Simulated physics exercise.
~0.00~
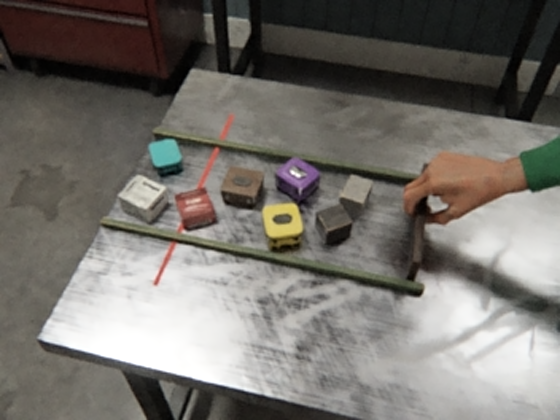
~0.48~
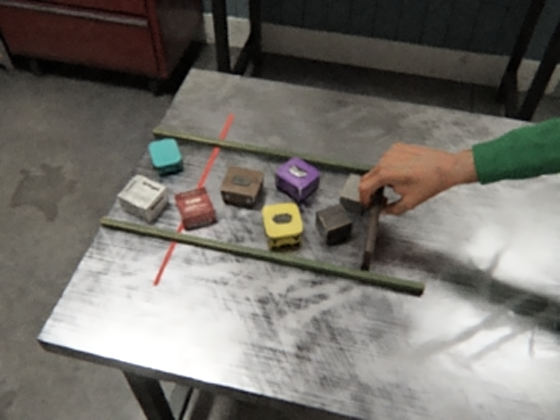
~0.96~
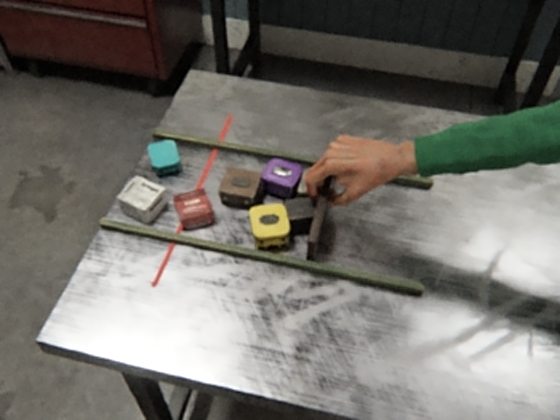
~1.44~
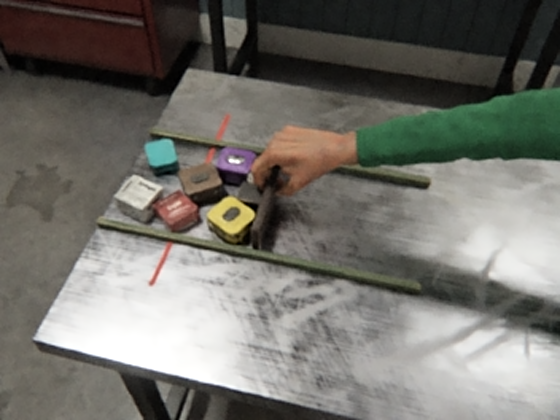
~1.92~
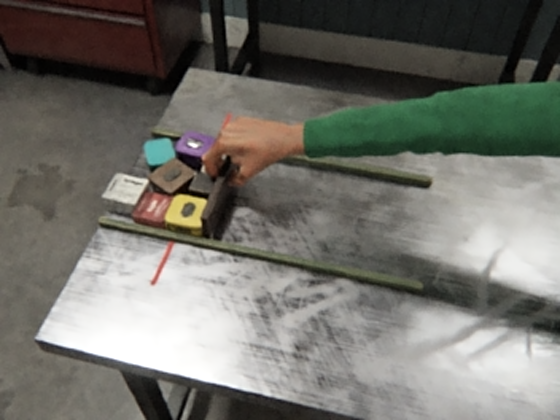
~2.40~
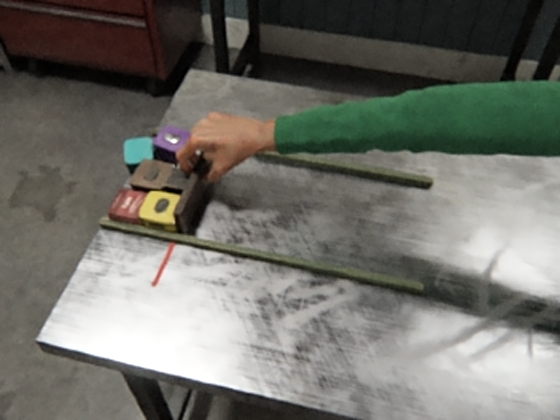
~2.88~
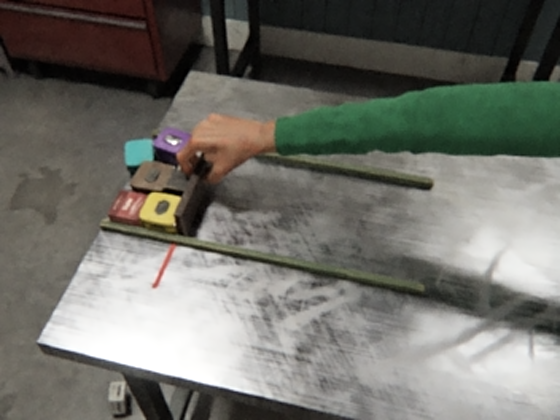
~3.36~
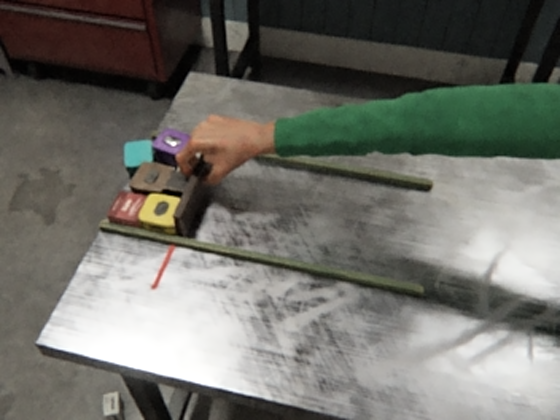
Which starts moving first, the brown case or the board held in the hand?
The board starts moving first. The brown case stays still for a while and only shifts left later, as the board pushes the cluster together.
On a metal table, a hand pushing a board left between two rails, bunching small boxes together and knocking the white one to the floor.
